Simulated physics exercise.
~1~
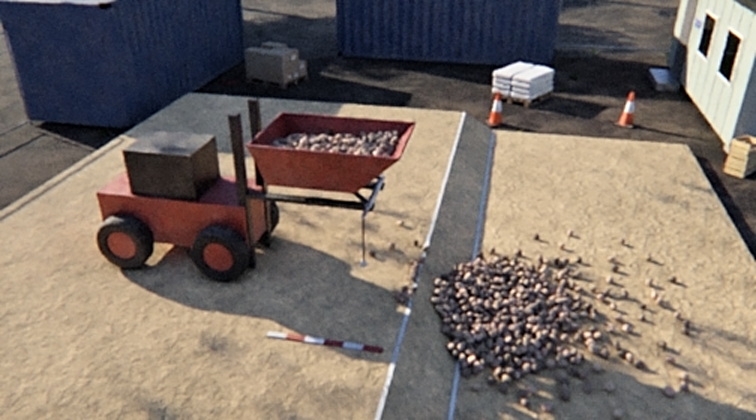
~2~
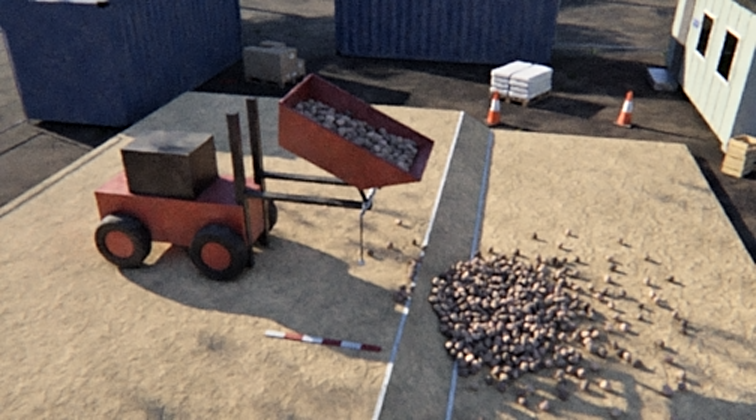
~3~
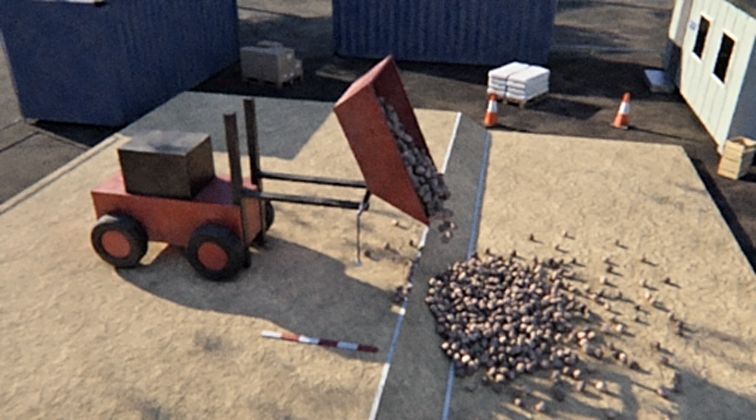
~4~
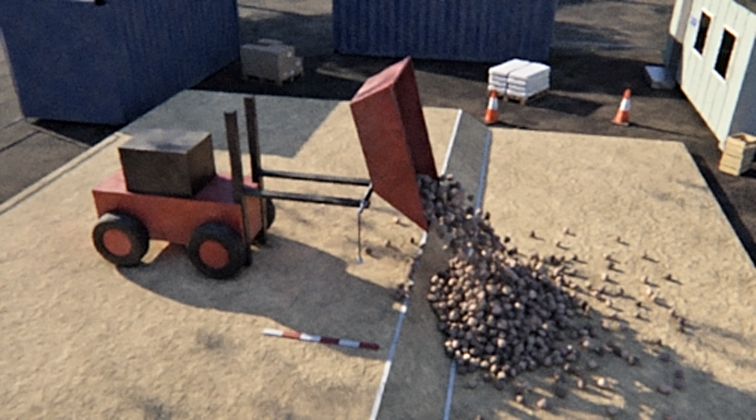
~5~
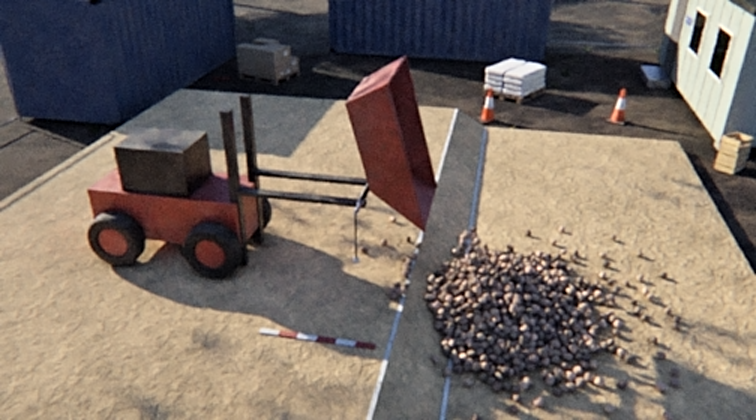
At first, a red wheeled loader holds a raised red skip full of brownish stones on sandy ground, left of a sloping strip edged with white lines, with an earlier heap of loose stones lying to the right. The skip tilts forward to the right, its load still inside. It tips steeper, and the stones bunch at the lower lip and begin to drop. Then they pour out in a thick stream down the slope onto the heap. Finally the skip stands steeply tipped and looks empty, while a larger pile spreads mostly beyond the slope, with some stones still on it.
